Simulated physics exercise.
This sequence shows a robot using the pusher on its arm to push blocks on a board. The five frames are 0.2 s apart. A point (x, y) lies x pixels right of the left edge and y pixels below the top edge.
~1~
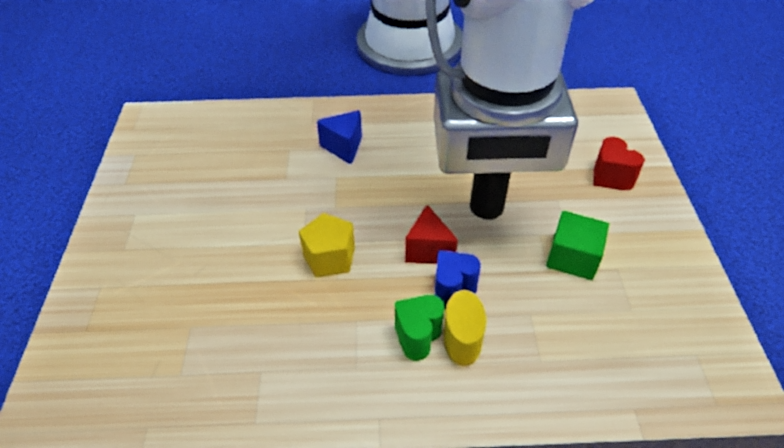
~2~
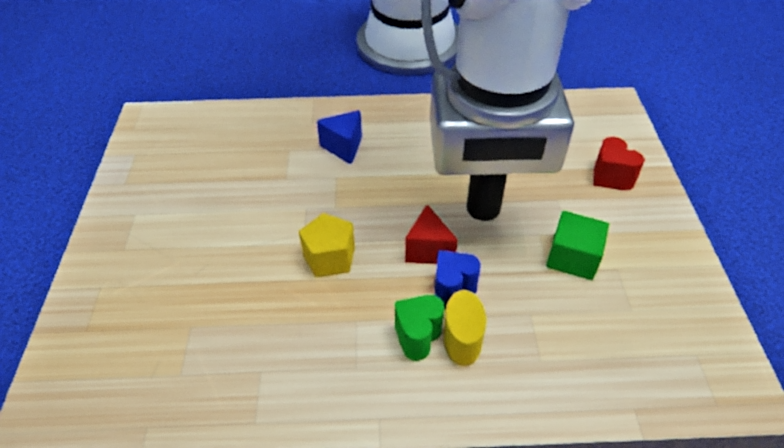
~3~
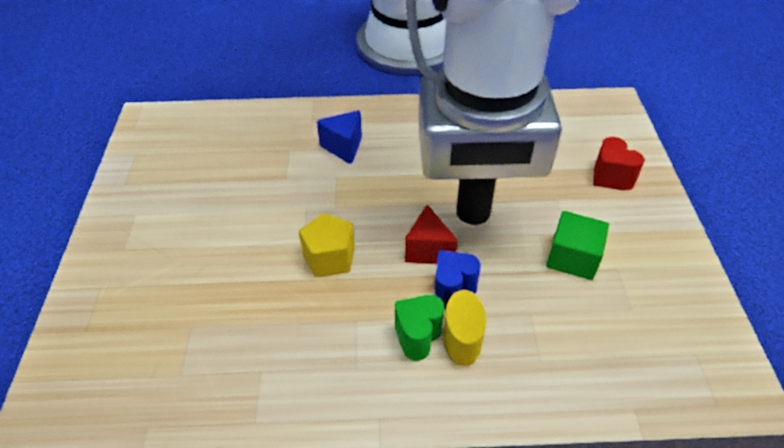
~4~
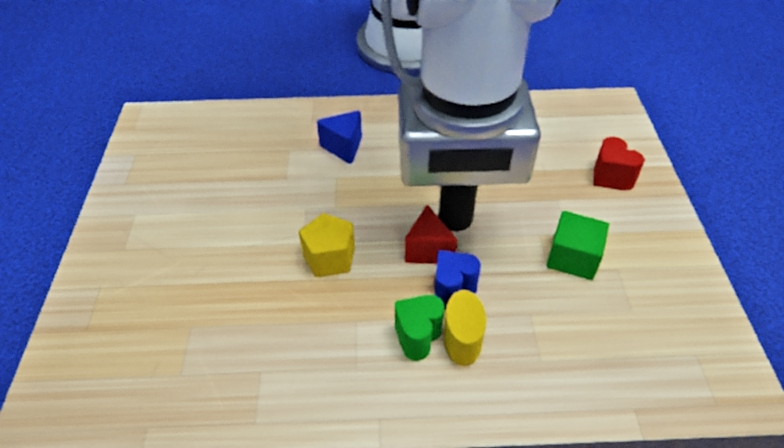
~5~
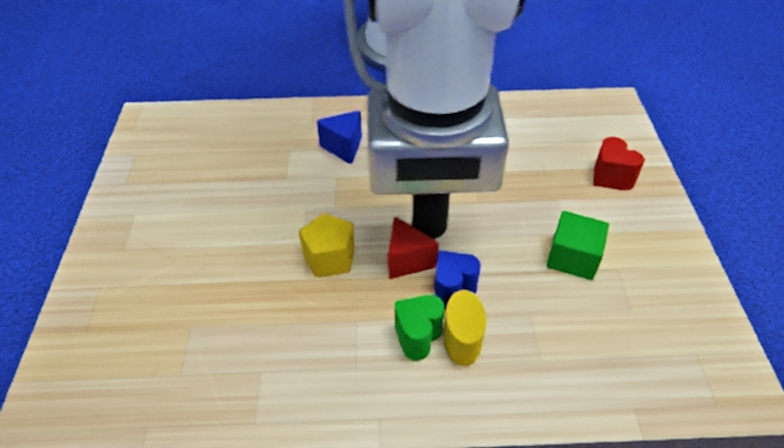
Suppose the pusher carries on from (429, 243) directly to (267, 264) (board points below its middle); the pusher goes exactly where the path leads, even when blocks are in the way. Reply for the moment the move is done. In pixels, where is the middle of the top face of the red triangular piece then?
I'd guess (375, 254).
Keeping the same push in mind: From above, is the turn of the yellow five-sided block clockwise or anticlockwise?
It makes a counterclockwise turn.
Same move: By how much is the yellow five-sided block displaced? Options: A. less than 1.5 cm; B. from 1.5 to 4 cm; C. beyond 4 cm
Option C.
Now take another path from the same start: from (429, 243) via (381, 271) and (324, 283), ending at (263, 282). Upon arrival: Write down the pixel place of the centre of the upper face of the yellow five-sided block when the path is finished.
At roughly (297, 225).
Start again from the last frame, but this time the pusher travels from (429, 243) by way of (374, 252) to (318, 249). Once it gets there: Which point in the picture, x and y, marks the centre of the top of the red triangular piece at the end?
Around (375, 254).
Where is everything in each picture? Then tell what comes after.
In the first picture, lower end of the pusher at (487, 208), tops of blocks, yellow five-sided block at (327, 233), red triangular piece at (430, 226), blue heart-shaped block at (456, 266).
In the second picture, pusher at (483, 209), blocks as before.
In the third picture, pusher at (473, 213), blocks as before.
In the fourth picture, pusher at (456, 219), blocks as before.
In the fifth picture, pusher at (430, 226), yellow five-sided block at (327, 233), red triangular piece at (408, 237), blue heart-shaped block at (456, 266).
What follows on the original path. One third of the way, pusher at (374, 234); red triangular piece at (377, 252), turned 40° anticlockwise.
Two thirds of the way, pusher at (319, 241); yellow five-sided block at (275, 242), turned 15° anticlockwise; red triangular piece at (375, 254), turned 45° anticlockwise.
At the end, pusher at (262, 247); yellow five-sided block at (219, 254), turned 35° anticlockwise; red triangular piece at (375, 254), turned 45° anticlockwise; blue heart-shaped block not moved.
